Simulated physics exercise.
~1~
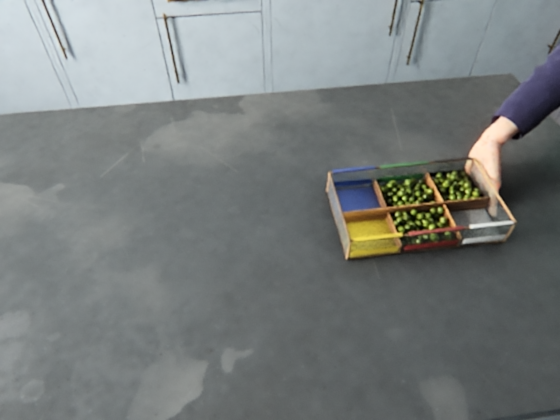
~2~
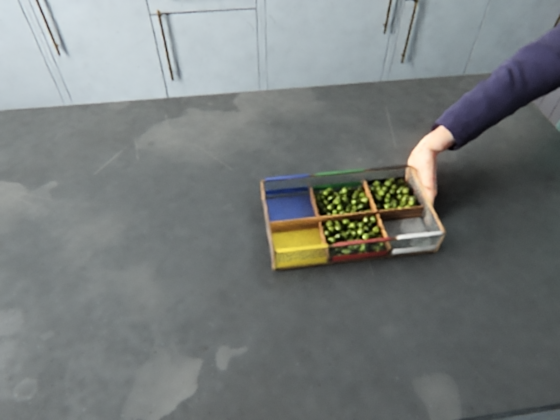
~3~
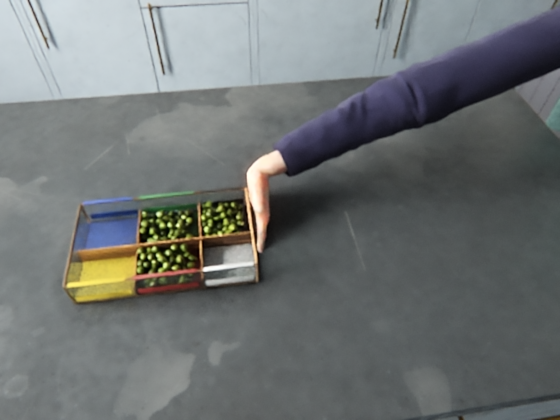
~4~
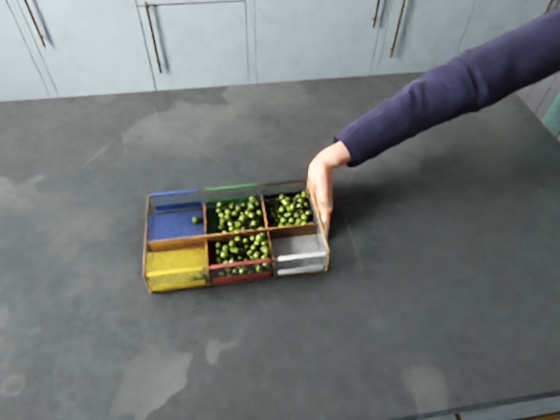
At first, a hand in a dark blue sleeve holds the right end of a shallow divided tray on the right side of a gray countertop, with pale blue cabinets behind. Small green olives fill three of its compartments, while the blue, yellow and whitish ones look empty. The hand pushes the tray to the left, and it slides across the counter to the left side, staying flat. Then the tray moves a shorter way back to the right, the hand still at its end. It ends left of center, with most olives still in their compartments and a stray one in the blue section.
